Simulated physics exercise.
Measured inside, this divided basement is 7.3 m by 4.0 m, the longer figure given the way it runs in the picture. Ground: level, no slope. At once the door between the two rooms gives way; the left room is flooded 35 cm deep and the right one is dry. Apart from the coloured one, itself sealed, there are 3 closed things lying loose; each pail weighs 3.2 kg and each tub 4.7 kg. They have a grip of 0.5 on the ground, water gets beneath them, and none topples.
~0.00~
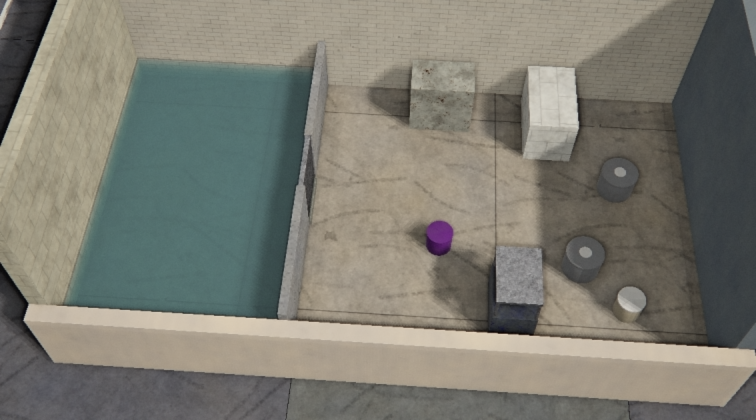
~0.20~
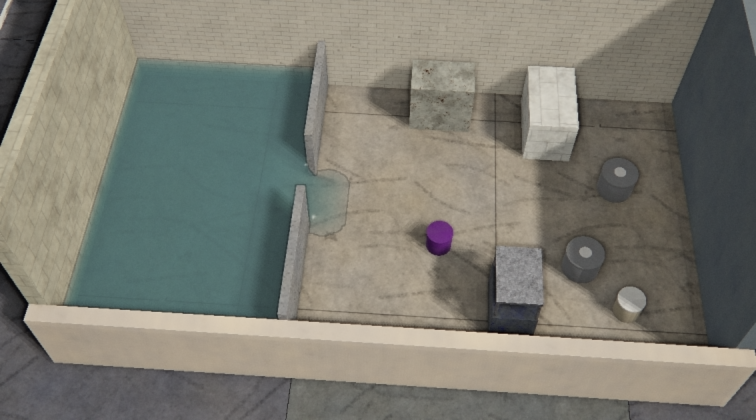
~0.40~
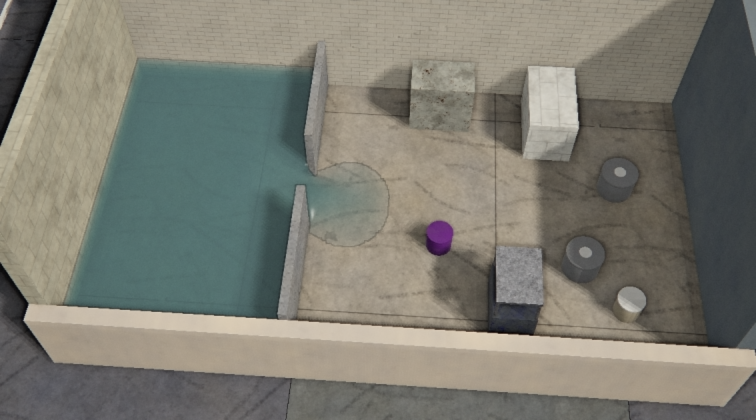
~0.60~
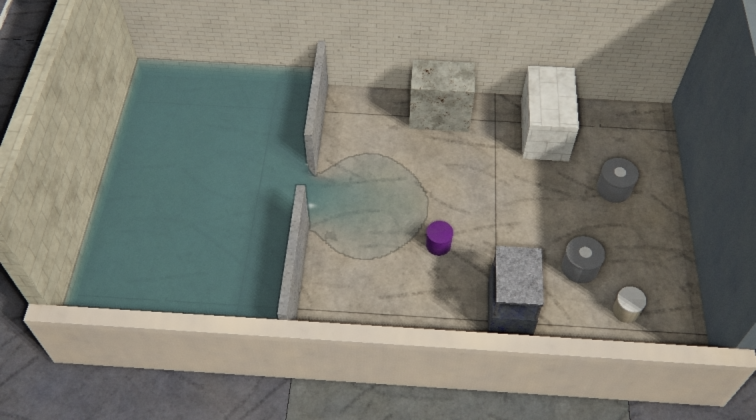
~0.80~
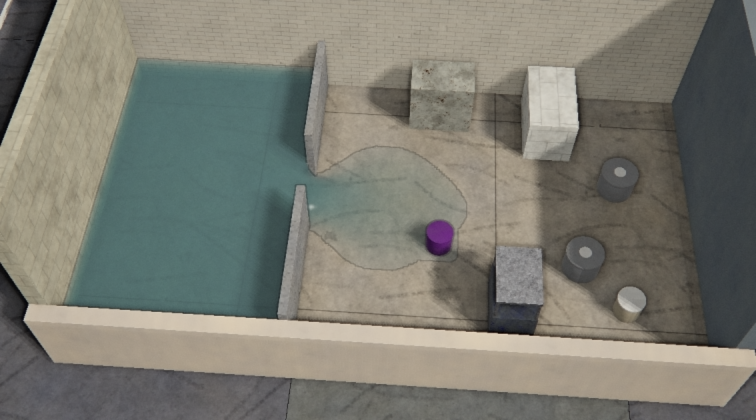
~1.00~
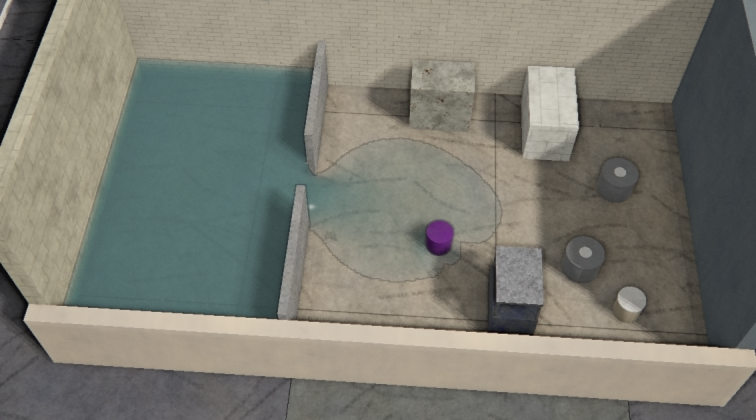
The clip opens on a divided basement, its left room flooded and its right room dry, with a purple pail among blocks and round containers. A gap opens in the dividing wall, and water spreads rightward in a widening, rounded sheet. It reaches and surrounds the pail, which stays put.
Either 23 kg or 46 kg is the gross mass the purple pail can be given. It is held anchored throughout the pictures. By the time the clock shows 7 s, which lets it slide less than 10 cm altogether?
It needs no more than the lighter total.
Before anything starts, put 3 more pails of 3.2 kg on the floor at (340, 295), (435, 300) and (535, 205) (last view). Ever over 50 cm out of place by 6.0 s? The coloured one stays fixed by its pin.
First stays within it, then exceeds it, then exceeds it.
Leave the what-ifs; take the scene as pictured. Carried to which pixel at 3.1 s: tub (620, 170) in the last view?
It ends up close to (675, 169).
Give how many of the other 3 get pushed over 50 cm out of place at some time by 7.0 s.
I make it 2.
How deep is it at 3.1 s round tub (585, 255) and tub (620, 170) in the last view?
First about 2 cm, second about 5 cm.
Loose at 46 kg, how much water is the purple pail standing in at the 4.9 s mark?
Something like 6 centimetres.
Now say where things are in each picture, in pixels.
The purple pail at (440, 232), on the bottom; water covers 10.2 m2; 0 of 4 have shifted, in the first picture.
The purple pail at (440, 232) rests on the ground; water covers 10.6 m2; 0 of 4 have shifted, in the second picture.
The purple pail at (440, 232), on the bottom; 11.2 m2 under water; 0 of 4 have shifted, in the third picture.
The purple pail at (440, 232) rests on the ground; 11.9 m2 under water; 0 of 4 have shifted, in the fourth picture.
The purple pail at (440, 232) rests on the ground; 12.7 m2 under water; 0 of 4 have shifted, in the fifth picture.
The purple pail at (440, 232), on the bottom; 13.7 m2 under water; 0 of 4 have shifted, in the sixth picture.
After 1.4 s the purple pail would be 0 cm from its start with 23 kg and 0 cm from its start with 46 kg; 6 cm of water round it then.
After 3.1 s the purple pail would be 0 cm from its start with 23 kg and 0 cm from its start with 46 kg; 7 cm of water round it then.
After 4.9 s the purple pail would be 0 cm from its start with 23 kg and 0 cm from its start with 46 kg; 6 cm of water round it then.
After 7.0 s the purple pail would be 0 cm from its start with 23 kg and 0 cm from its start with 46 kg; 7 cm of water round it then.
